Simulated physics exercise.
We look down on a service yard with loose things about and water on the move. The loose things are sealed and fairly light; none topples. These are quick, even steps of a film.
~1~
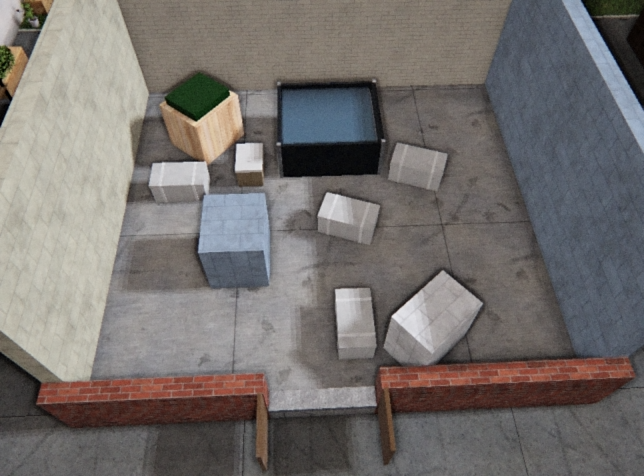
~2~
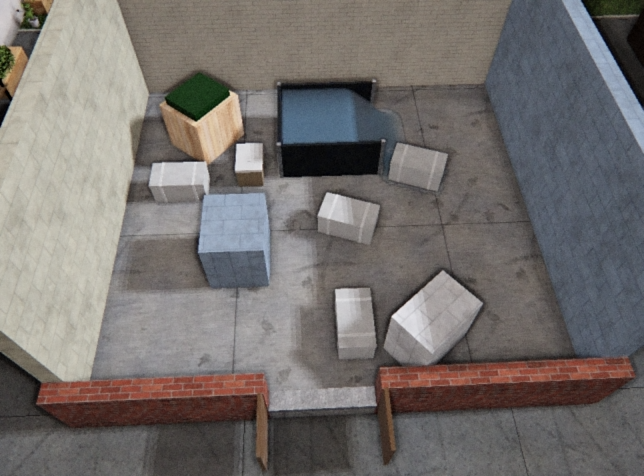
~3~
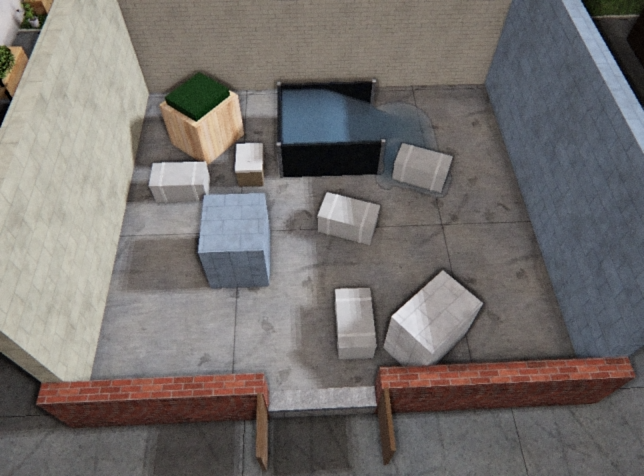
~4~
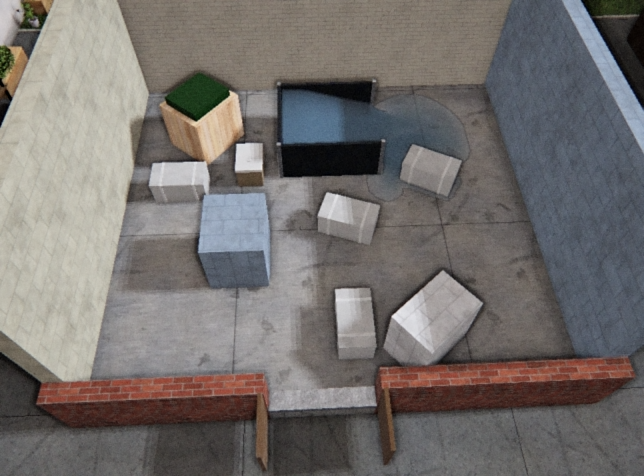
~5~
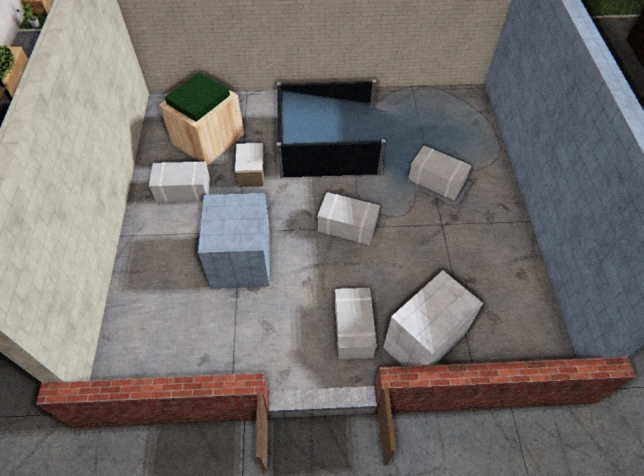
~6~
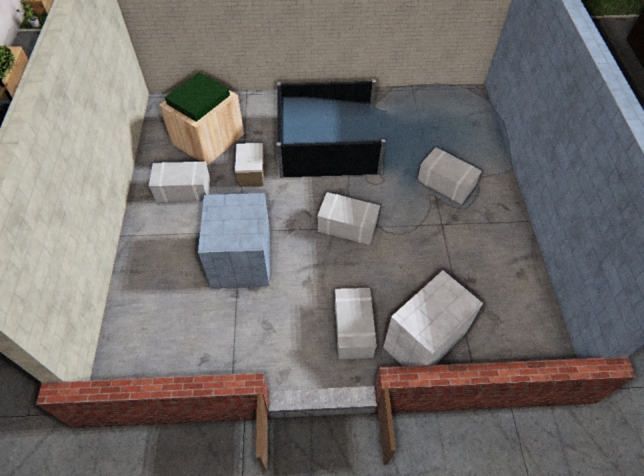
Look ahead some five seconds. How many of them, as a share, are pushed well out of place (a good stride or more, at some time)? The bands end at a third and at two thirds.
It is under a third.
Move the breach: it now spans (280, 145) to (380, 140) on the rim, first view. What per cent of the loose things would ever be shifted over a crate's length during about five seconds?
Near 40 in a hundred.
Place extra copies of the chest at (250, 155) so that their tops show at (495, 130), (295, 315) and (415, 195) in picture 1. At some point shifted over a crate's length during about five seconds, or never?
In turn: Pushed that far, not that far, not that far.
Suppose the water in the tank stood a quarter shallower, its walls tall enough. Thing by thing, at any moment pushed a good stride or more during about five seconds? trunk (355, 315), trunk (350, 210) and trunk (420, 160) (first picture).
As listed: Not that far, less than that, that far or more.
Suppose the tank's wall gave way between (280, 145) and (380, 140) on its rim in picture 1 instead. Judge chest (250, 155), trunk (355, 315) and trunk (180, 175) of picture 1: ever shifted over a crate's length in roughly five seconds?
In that order: Under that, moved that far, not that far.
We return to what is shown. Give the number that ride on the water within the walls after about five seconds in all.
I count 1.
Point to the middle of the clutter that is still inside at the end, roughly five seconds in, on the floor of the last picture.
Close to (322, 243).
A moment on, 1 of 5 are well off their spots; 0 afloat.
Next, 1 of 5 are well off their spots; 0 afloat.
Later, 1 of 5 are well off their spots; 0 afloat.
In the end, 1 of 5 are well off their spots, and 1 have been at some point; 1 afloat.
